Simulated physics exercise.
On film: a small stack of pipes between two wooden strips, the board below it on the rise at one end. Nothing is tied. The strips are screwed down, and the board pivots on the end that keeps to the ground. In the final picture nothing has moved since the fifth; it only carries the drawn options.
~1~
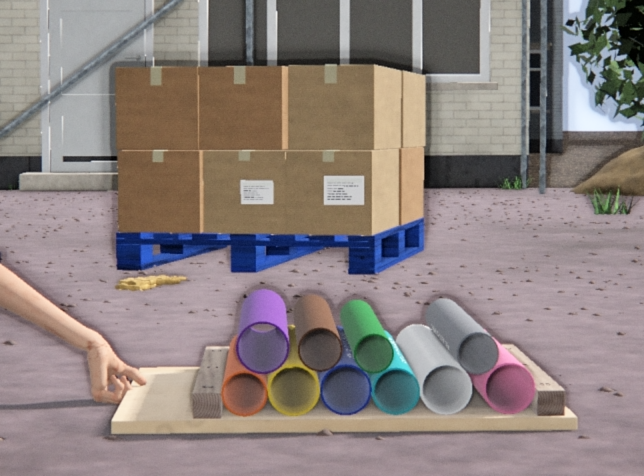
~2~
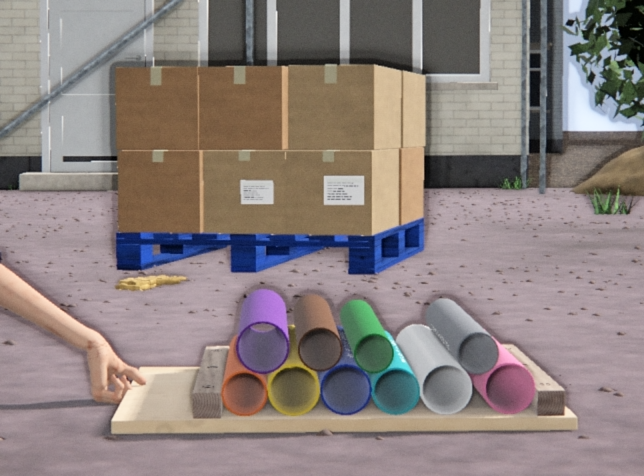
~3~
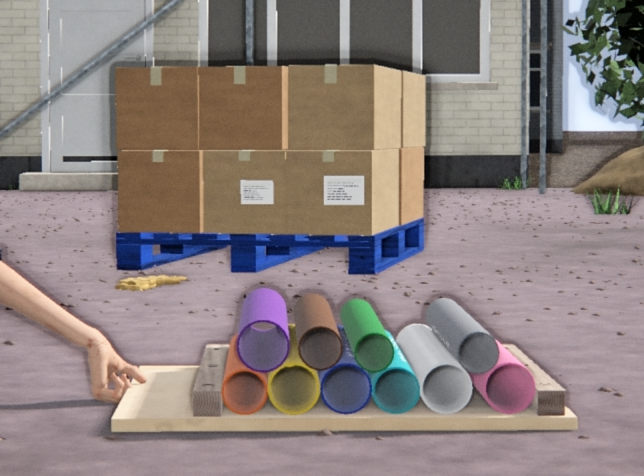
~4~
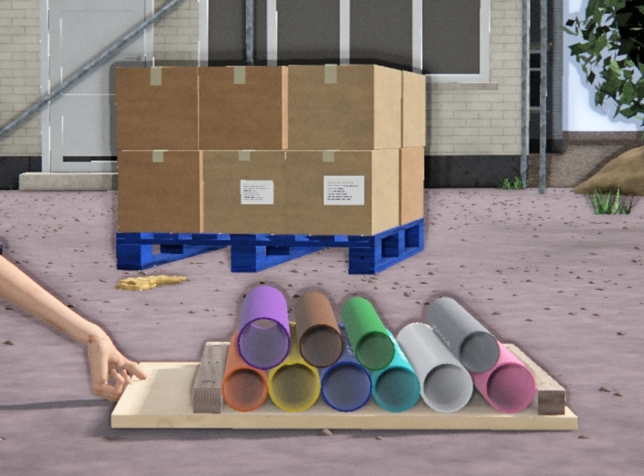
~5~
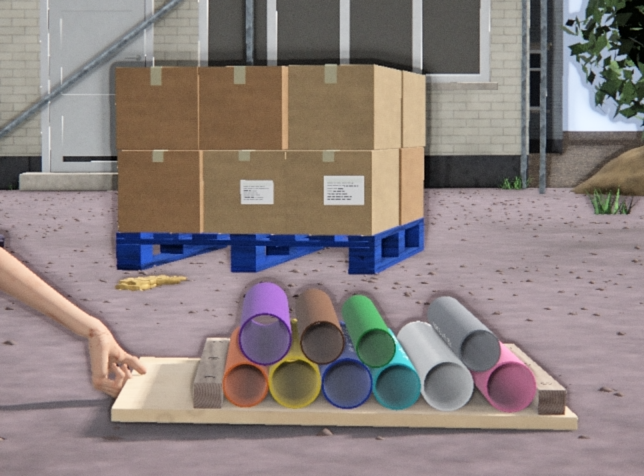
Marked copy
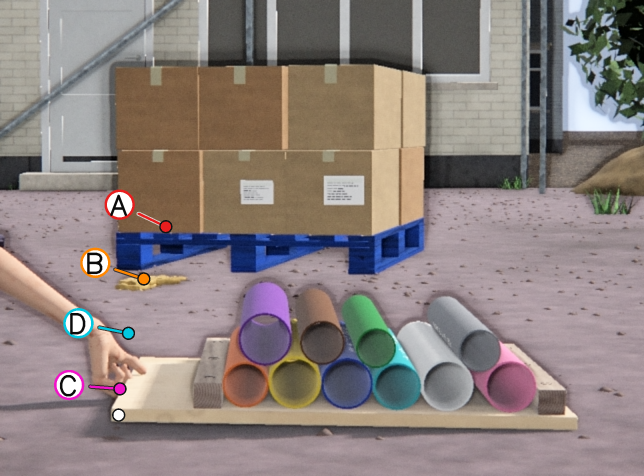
Coloured pipes stacked between two wooden strips on a board, a hand at its left end raising that end very slightly.
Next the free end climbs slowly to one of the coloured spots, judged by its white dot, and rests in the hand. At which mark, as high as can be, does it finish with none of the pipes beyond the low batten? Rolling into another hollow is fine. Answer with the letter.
A is the limit.
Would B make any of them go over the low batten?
At B: No.
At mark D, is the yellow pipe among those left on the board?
Yes, with D.
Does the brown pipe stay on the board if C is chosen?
Yes.
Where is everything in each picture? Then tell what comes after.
The first frame shows grey pipe (478, 353); green pipe (374, 353); brown pipe (320, 350).
The second frame shows brown pipe (320, 349); board (338, 384).
The third frame shows board (338, 383); orange pipe (245, 392); yellow pipe (294, 388); green pipe (374, 352).
The fourth frame shows board (338, 381); orange pipe (245, 389); yellow pipe (294, 386).
The fifth frame shows board (338, 379); orange pipe (246, 384); yellow pipe (295, 382).
On the marked copy, A at (166, 227); B at (144, 279); C at (120, 389); D at (128, 333); the white dot at (118, 415).
With A. Early on, board at 16°.
Further on, board at 26°.
At the end, board at 26°, none over the low batten.
As for the rest, B none over the low batten; C none over the low batten; D none over the low batten.
